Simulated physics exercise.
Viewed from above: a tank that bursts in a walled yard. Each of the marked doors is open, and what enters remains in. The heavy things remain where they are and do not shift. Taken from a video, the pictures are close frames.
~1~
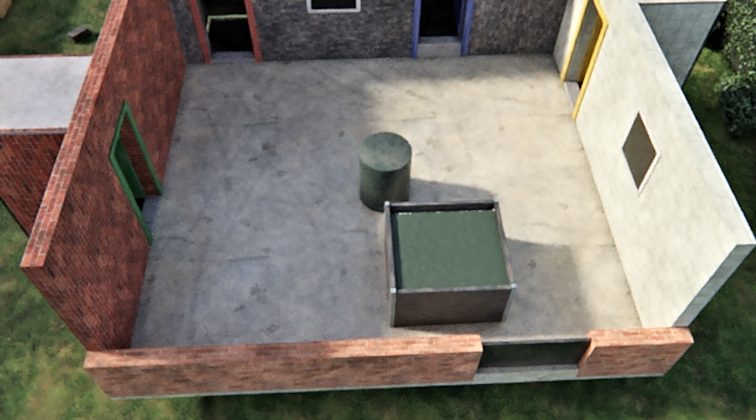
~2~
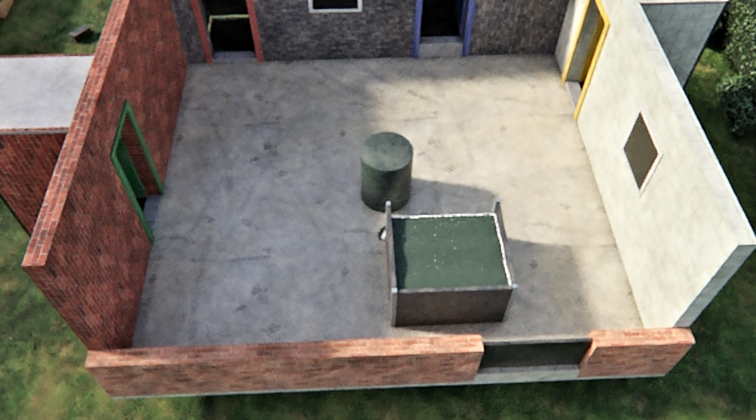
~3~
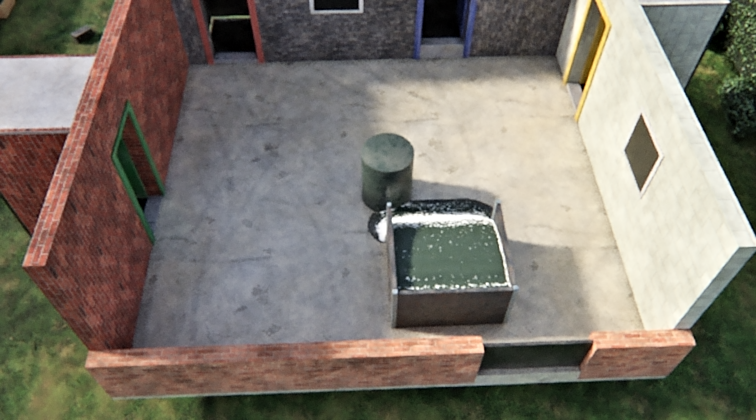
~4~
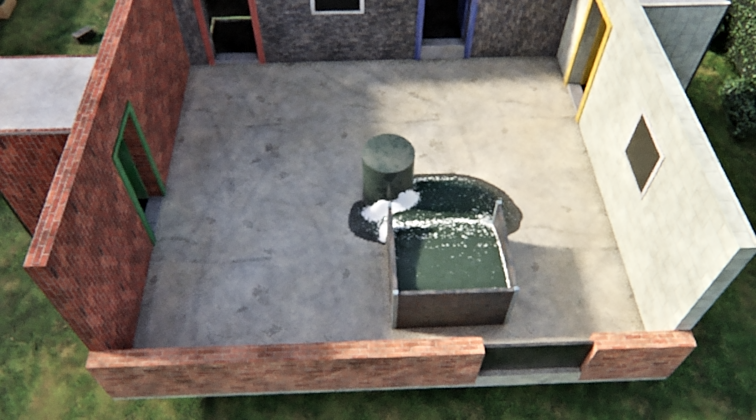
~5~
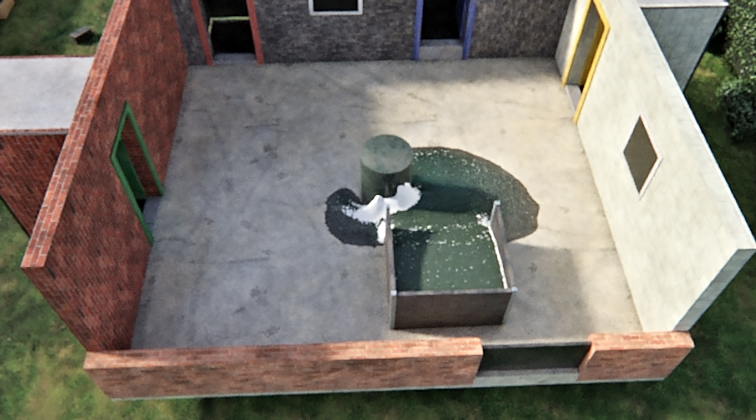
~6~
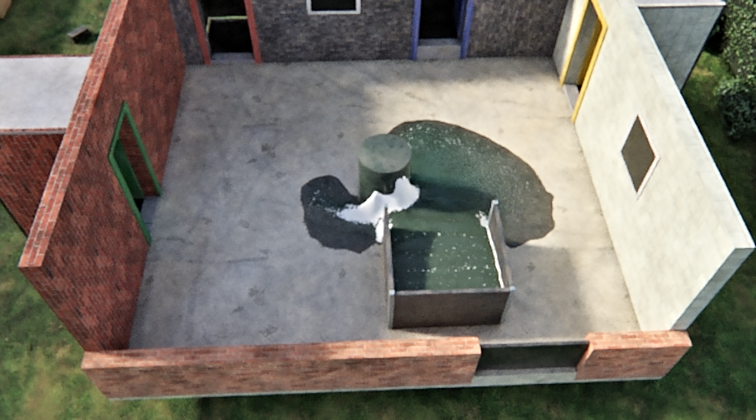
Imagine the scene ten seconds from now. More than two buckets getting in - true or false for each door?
Blue door: False; yellow door: True; red door: False; green door: True.
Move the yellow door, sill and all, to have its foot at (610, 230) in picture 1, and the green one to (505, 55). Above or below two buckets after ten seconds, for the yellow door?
As far as I can tell, the yellow door comes in lower.
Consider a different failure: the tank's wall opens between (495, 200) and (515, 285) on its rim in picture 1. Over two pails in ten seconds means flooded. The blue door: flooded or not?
In that case, blue stays within limits.
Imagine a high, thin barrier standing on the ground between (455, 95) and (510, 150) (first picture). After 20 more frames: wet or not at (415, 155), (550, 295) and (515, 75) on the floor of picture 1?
In turn: Flooded, free of water, awash.
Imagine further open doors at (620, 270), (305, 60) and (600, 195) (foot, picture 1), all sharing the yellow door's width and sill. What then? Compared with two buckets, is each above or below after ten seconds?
In turn: Stays under, is under, holds.
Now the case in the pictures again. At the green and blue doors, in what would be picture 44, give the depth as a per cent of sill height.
First 110 percent, then 10 percent.
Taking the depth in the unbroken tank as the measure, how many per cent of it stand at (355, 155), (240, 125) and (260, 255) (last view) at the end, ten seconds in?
About 4, 6 and 4 percent, in that order.
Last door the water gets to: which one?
My answer: The door marked red.
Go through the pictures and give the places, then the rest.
The first picture shows the tank at (447, 247) is whole and still.
In the second picture, water pours out on the tank's far side and has run to (382, 238).
In the third picture, the front is at (378, 215), out from the gap on the tank's far side.
In the fourth picture, the front is at (357, 208), out from the gap on the tank's far side.
In the fifth picture, the front is at (449, 151), out from the gap on the tank's far side.
In the sixth picture, water pours out on the tank's far side and has run to (427, 123).
A moment on, water covers 40 % of the floor; the blue door wet at the sill, nothing in, the yellow door not reached, the red door not reached, the green door not reached.
Next, water covers 55 % of the floor; the blue door wet at the sill, nothing in, the yellow door wet at the sill, nothing in, the red door not reached, the green door wet at the sill, nothing in.
Then, water covers 60 % of the floor; the blue door wet at the sill, nothing in, the yellow door over two buckets in, the red door wet at the sill, nothing in, the green door over two buckets in.
Later, water covers 75 % of the floor; the blue door under two buckets in, the yellow door over two buckets in, the red door wet at the sill, nothing in, the green door over two buckets in.
In the end, water covers 90 % of the floor; the blue door under two buckets in, the yellow door over two buckets in, the red door wet at the sill, nothing in, the green door over two buckets in.
